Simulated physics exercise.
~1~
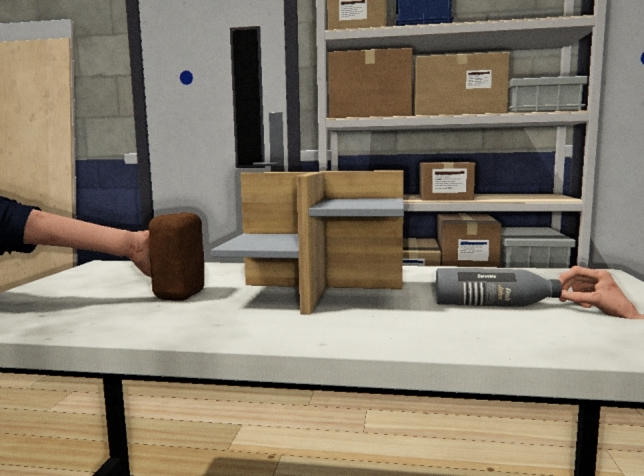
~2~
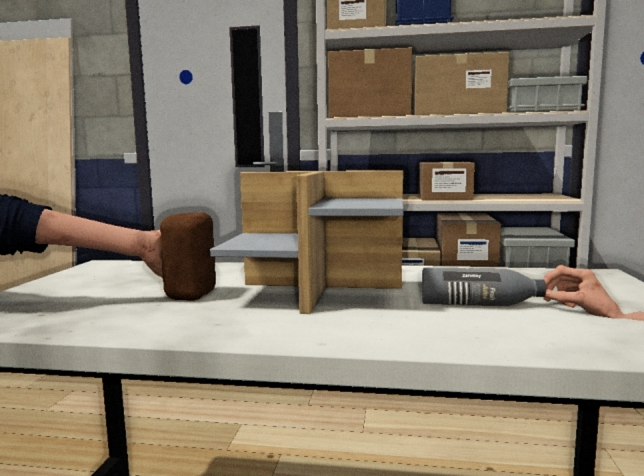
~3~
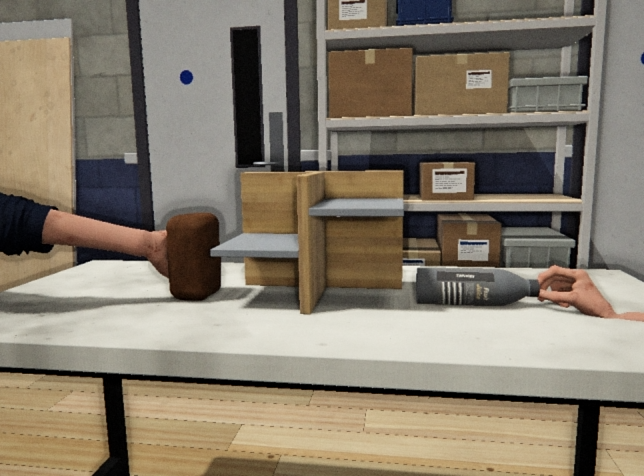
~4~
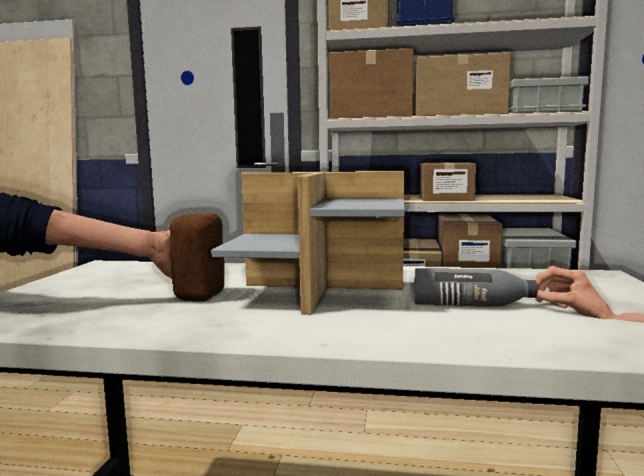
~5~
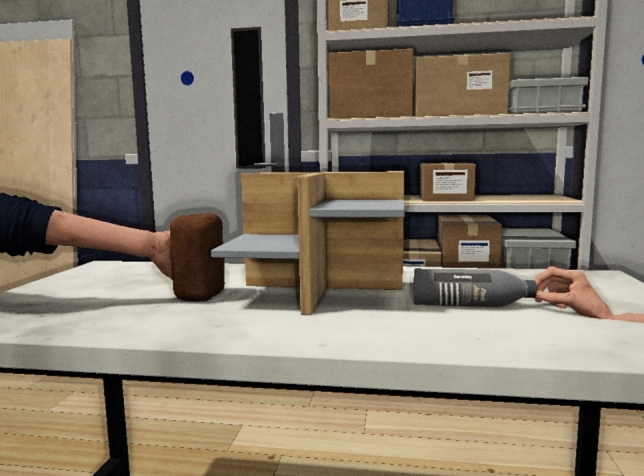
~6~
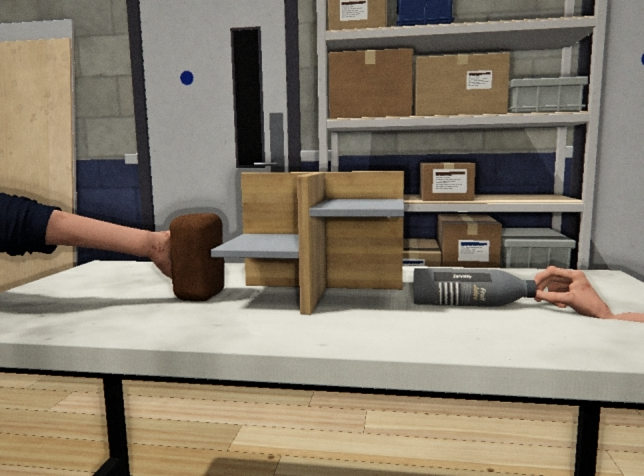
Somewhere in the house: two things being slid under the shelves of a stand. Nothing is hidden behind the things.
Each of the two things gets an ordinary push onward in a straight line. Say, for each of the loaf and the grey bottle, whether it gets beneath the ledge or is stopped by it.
Result: The loaf is stopped, the grey bottle gets beneath.
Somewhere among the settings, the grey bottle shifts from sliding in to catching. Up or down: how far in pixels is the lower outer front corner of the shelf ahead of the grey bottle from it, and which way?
That's a shift of close to 64 pixels downward.
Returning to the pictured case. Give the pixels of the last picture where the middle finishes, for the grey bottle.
It comes to rest at about (379, 285) in the last picture.
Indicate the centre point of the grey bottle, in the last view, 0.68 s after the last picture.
Close to (413, 286).
Then, 0.34 s after the last picture, loaf stopped at the opening near (208, 256); grey bottle sliding up to the opening near (452, 287).
Then, 0.68 s after the last picture, loaf stopped at the opening near (208, 256); grey bottle part of the way in near (413, 286).
At rest, the loaf stops at the shelf, near (208, 256); the grey bottle goes under, near (380, 285).
